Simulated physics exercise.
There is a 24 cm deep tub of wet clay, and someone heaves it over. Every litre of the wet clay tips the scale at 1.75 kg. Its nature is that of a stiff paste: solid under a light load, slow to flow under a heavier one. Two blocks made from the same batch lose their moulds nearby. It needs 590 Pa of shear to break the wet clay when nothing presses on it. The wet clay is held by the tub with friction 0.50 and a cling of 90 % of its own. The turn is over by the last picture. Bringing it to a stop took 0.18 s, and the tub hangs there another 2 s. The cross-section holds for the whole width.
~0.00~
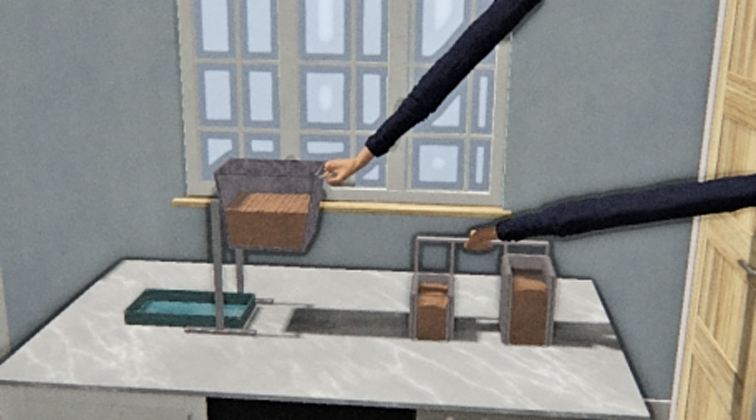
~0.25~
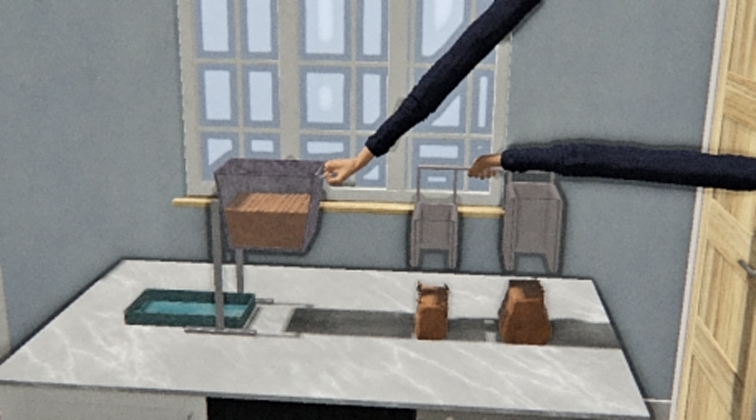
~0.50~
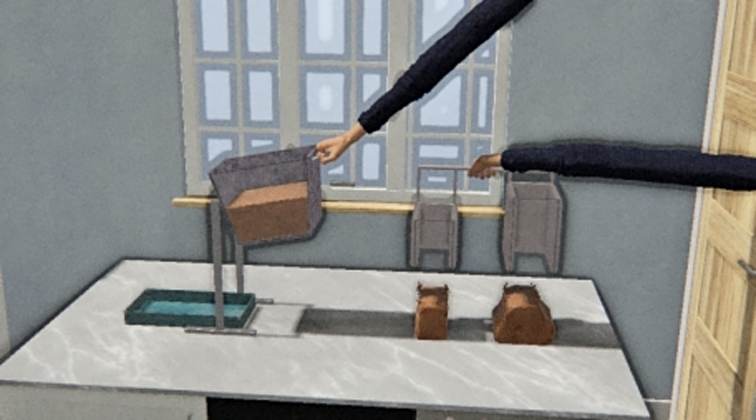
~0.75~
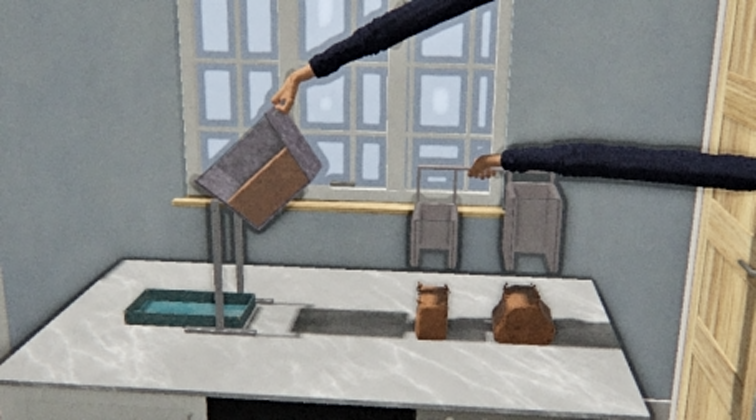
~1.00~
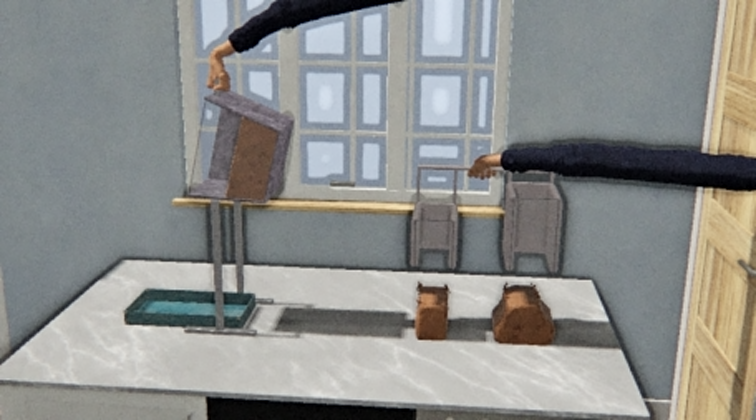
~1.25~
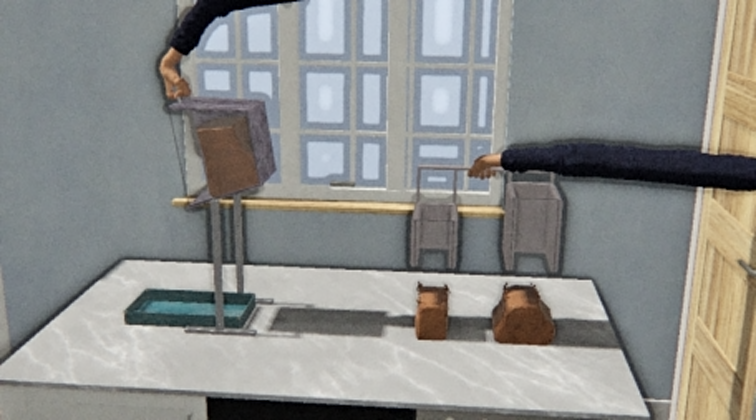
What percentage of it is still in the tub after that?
About 49 %.
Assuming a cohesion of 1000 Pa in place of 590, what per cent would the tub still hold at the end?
Then roughly 45 %.
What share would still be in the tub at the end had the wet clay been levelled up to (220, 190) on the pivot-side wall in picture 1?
35 %.
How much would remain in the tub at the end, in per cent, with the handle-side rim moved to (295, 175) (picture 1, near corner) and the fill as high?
45 %.
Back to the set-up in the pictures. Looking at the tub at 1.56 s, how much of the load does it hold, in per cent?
Near 50 in a hundred.
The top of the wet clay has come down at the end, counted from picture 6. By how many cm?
13 cm or so.
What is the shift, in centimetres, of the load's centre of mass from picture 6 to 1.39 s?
The distance comes to some 8 cm.
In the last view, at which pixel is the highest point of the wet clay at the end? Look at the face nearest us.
I'd say it peaks at roughly (233, 167) in the last picture.
After 1.39 s, the tub is at 99 degrees and holds 93 %.
After 1.56 s, the tub is at 99 degrees and holds 50 %.
After 1.73 s, the tub is at 99 degrees and holds 49 %.
After 1.90 s, the tub is at 99 degrees and holds 49 %.
After 3.25 s, the tub is at 99 degrees and holds 49 %.
